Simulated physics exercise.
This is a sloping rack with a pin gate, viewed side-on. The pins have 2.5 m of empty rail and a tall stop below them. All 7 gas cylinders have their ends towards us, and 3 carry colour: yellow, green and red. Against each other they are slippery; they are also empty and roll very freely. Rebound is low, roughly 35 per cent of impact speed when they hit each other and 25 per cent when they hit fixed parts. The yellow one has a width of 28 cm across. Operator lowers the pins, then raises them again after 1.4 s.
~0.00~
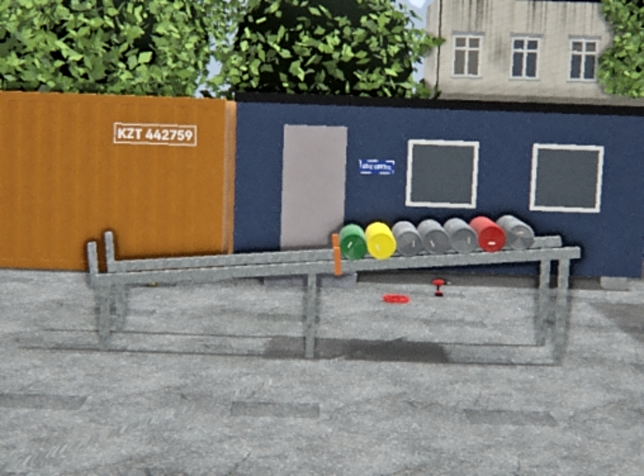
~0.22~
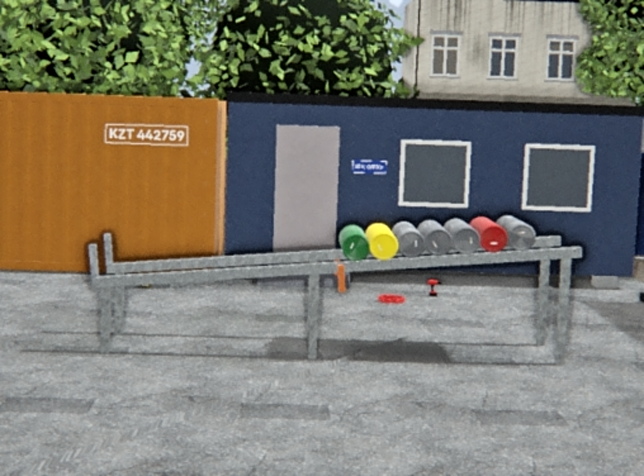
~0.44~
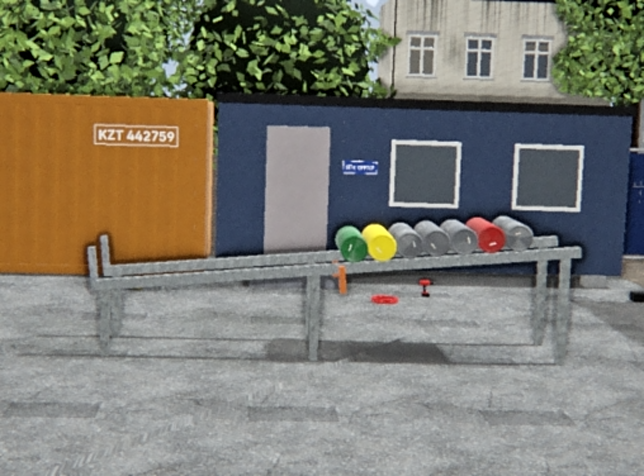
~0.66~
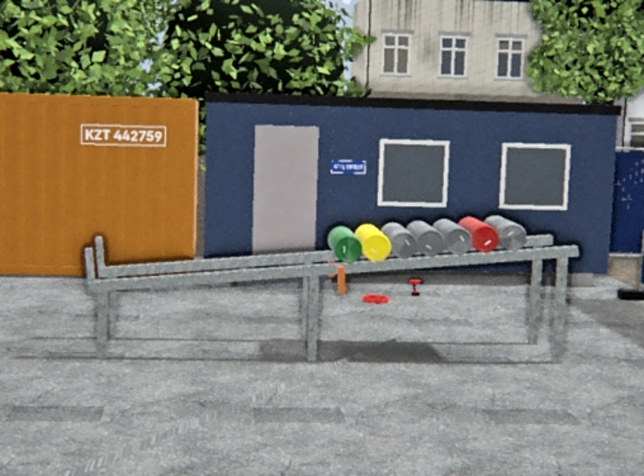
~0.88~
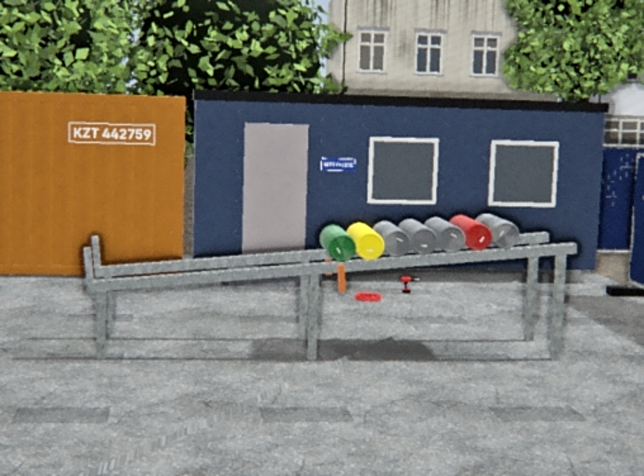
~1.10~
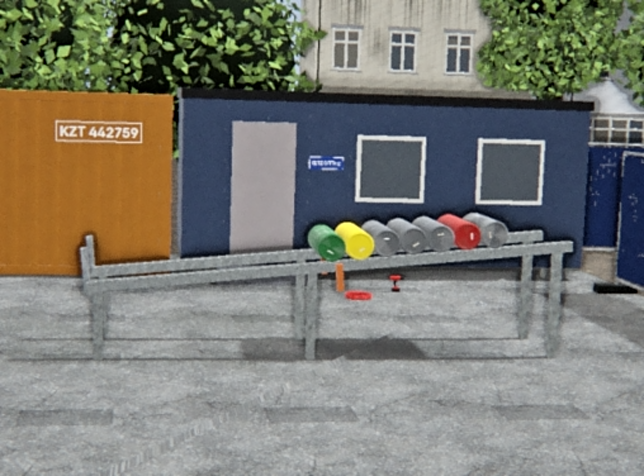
An orange pin dropped on a gently sloping metal rack outside a blue cabin, and then the row of cylinders, with the green one leading the yellow, red and grey ones, rolled slightly left.
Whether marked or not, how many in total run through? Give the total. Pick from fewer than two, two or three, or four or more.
The number is two or three.
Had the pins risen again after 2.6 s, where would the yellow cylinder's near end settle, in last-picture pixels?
I'd put it somewhere around (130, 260).
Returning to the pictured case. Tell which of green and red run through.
Green escapes; red is stopped.
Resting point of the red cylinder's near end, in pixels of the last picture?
(437, 240).
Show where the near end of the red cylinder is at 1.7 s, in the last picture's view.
Roughly at (437, 240) in the last picture.
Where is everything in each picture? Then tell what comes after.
In the first frame, yellow at (382, 246), green at (354, 247), red at (493, 239); pins up; the rack falls 5°.
In the second frame, yellow at (384, 246), green at (356, 248), red at (495, 239); pins down.
In the third frame, yellow at (382, 247), green at (355, 249), red at (493, 240); pins down; the first has rolled 5 cm.
In the fourth frame, yellow at (377, 247), green at (349, 249), red at (486, 240); pins down; the first has rolled 10 cm.
In the fifth frame, yellow at (370, 246), green at (343, 248), red at (479, 238); pins down; the first has rolled 15 cm.
In the sixth frame, yellow at (360, 246), green at (332, 248), red at (469, 237); pins down; the first has rolled 25 cm.
After 1.4 s, yellow is on the rails, 10 cm above the pins, rolling left; green is on the rails, 20 cm below the pins, rolling left; red is on the rails, 120 cm above the pins, rolling left; 1 of 7 has passed.
After 1.7 s, yellow is in the air, 10 cm below the pins, rolling left; green is on the rails, 40 cm below the pins, rolling left; red is on the rails, 100 cm above the pins, rolling left; 2 of 7 have passed.
At rest (4.5 s), yellow is on the rails, 205 cm below the pins; green is on the rails, 230 cm below the pins; red is on the rails, 100 cm above the pins; 2 of 7 have passed.
